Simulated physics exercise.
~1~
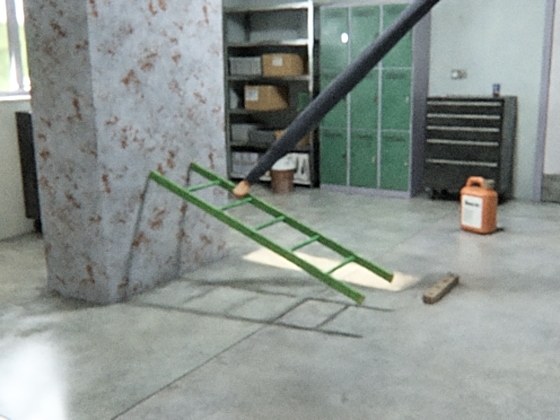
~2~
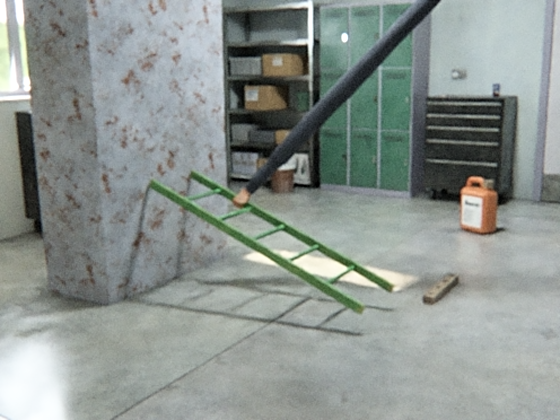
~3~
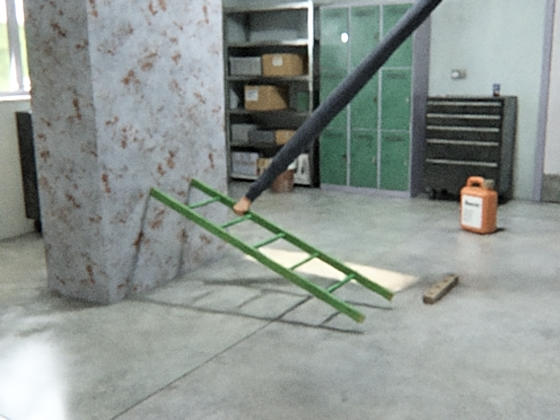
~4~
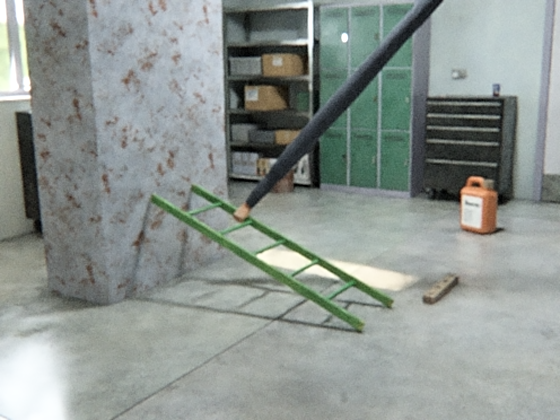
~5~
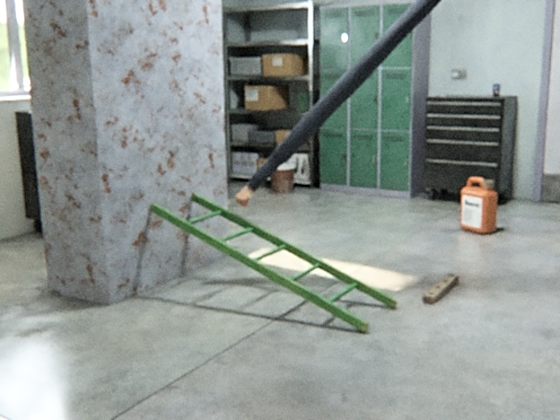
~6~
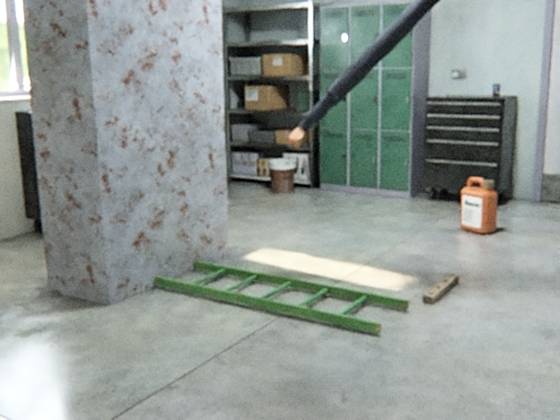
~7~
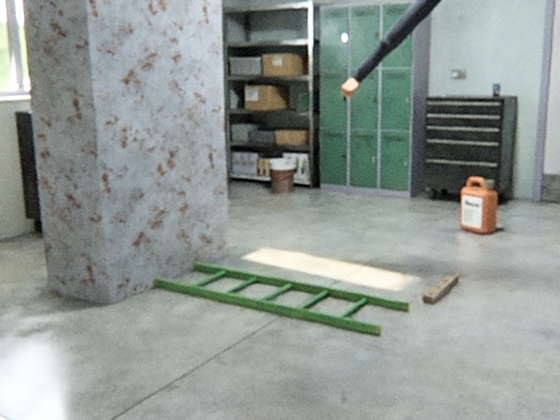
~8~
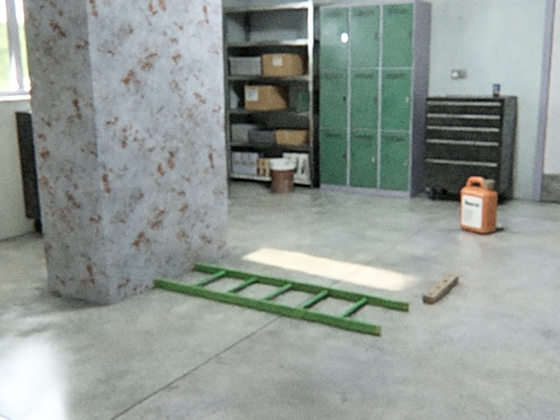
The footage shows a dark-sleeved arm holding a slanted green, ladder-like frame by a speckled pillar as it sinks slightly; the hand lets go and withdraws to the upper right, and the frame slides out at its feet and drops, ending flat on the floor near a still wooden batten.
